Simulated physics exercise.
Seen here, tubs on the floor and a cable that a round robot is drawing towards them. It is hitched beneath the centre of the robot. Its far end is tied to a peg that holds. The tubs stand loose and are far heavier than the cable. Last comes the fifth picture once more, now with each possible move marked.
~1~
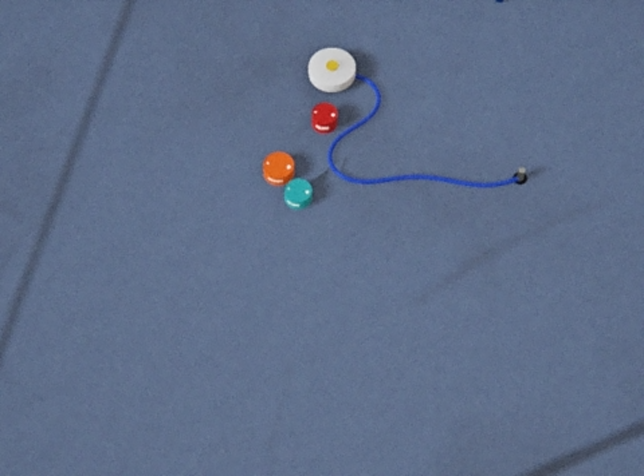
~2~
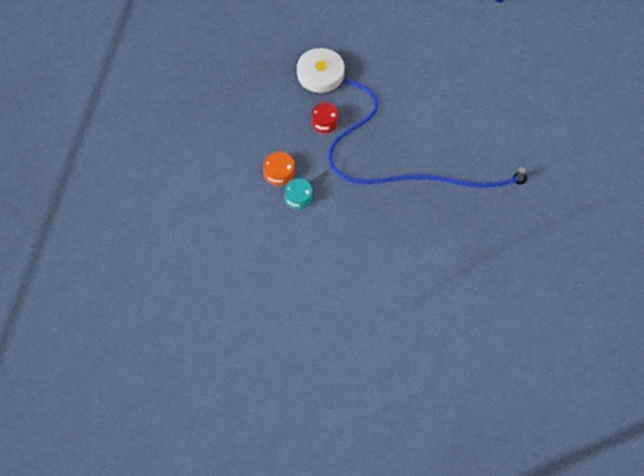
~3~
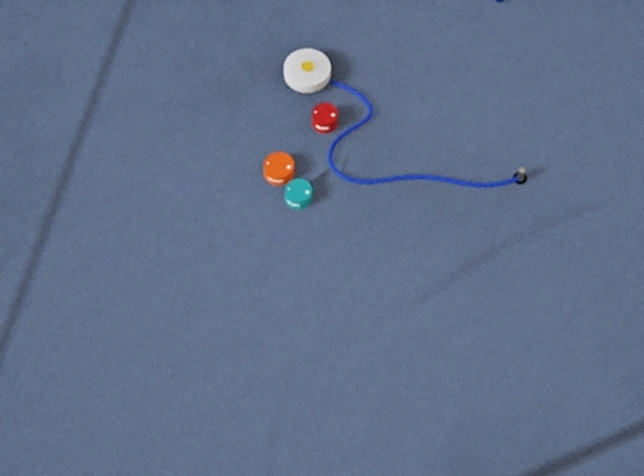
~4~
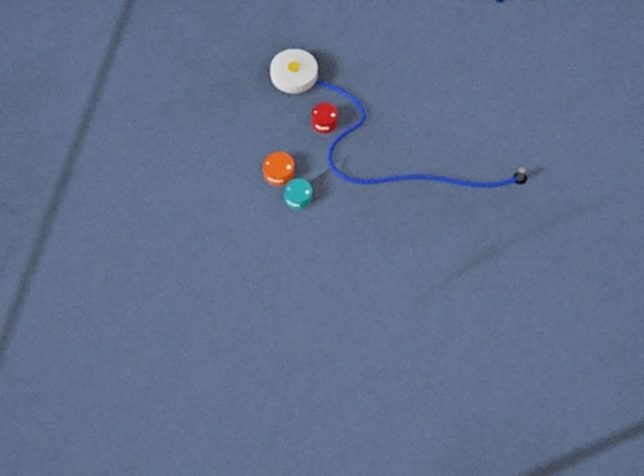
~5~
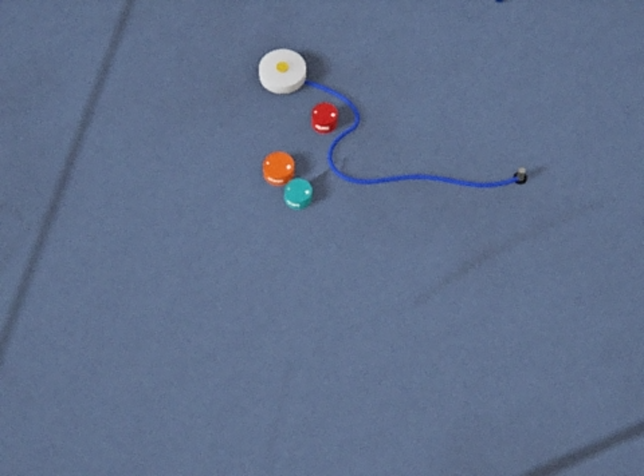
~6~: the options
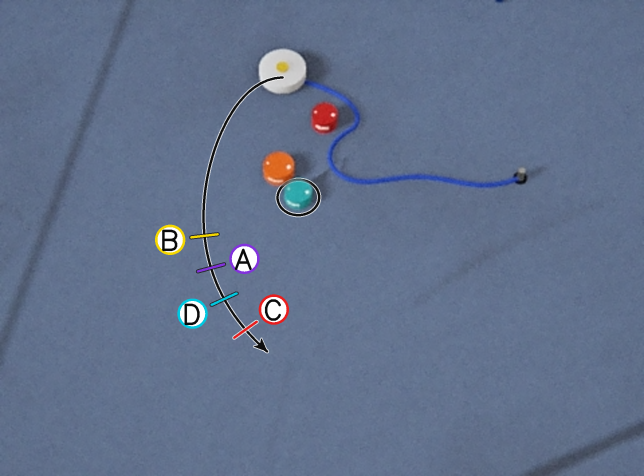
A round white robot slides a short way left above three small tubs, drawing a blue cable.
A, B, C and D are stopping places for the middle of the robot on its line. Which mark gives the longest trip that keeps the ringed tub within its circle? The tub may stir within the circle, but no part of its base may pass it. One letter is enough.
It can go as far as B.
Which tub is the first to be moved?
The red one.
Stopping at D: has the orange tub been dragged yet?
Yes.
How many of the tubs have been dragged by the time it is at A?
Three.
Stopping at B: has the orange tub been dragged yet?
No.
On the marked copy, A at (211, 268); B at (204, 236); C at (246, 330); D at (224, 299); the ring at (298, 197); the route from (283, 77) via (204, 204) to (267, 351).
With B. Early on, robot (229, 111); turquoise tub (298, 194).
Further on, robot (207, 173); turquoise tub (298, 194).
At the end, robot (204, 231); turquoise tub (298, 194); red tub (328, 152); the turquoise tub is still in its ring.
As for the rest, A drags the ringed tub to (306, 206); C drags the ringed tub to (330, 237); D drags the ringed tub to (319, 221).
